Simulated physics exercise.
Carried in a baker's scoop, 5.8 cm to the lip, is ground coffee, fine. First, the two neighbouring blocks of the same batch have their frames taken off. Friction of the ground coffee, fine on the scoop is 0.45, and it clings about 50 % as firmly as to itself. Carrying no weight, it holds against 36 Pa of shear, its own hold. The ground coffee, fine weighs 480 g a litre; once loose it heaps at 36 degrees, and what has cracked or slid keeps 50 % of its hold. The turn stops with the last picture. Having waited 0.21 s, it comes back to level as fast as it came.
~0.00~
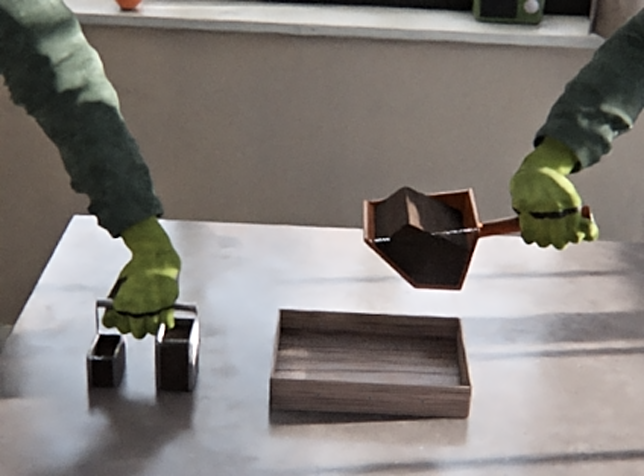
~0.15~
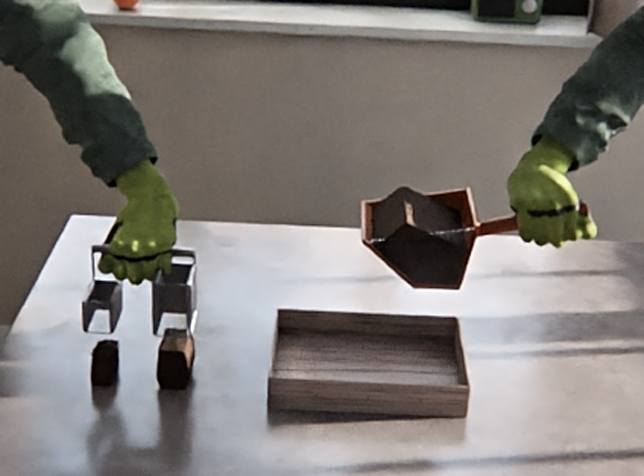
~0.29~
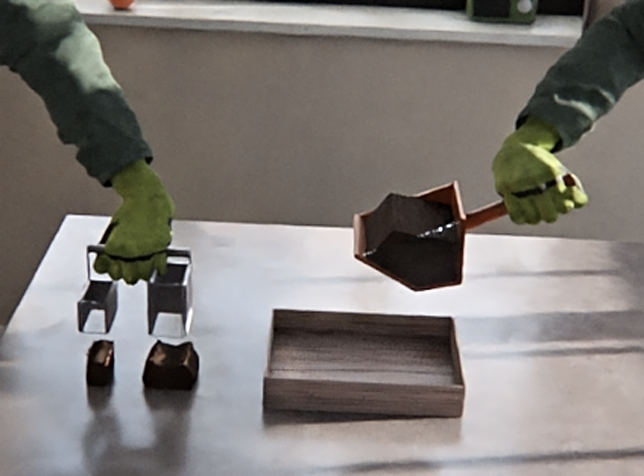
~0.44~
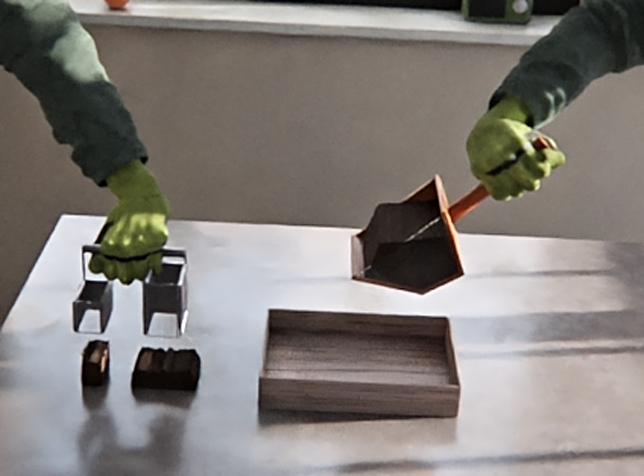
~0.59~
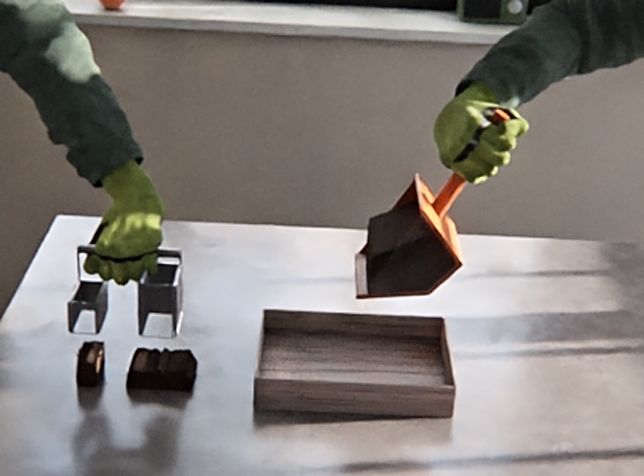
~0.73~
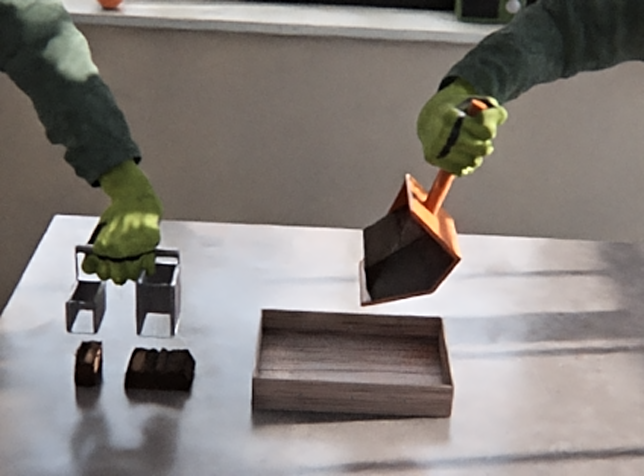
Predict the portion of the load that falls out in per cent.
The figure comes out near 22 %.
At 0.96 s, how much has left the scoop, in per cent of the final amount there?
Around 50 out of 100.
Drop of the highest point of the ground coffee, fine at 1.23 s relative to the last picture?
Around 2.0 centimetres, give or take.
After 0.96 s, the scoop is at 57 degrees and 11 % has left it.
After 1.23 s, the scoop is at 32 degrees and 22 % has left it.
After 1.51 s, the scoop is at 1 degrees and 22 % has left it.
After 1.78 s, the scoop is at 0 degrees and 22 % has left it.
After 1.88 s, the scoop is at 0 degrees and 22 % has left it.
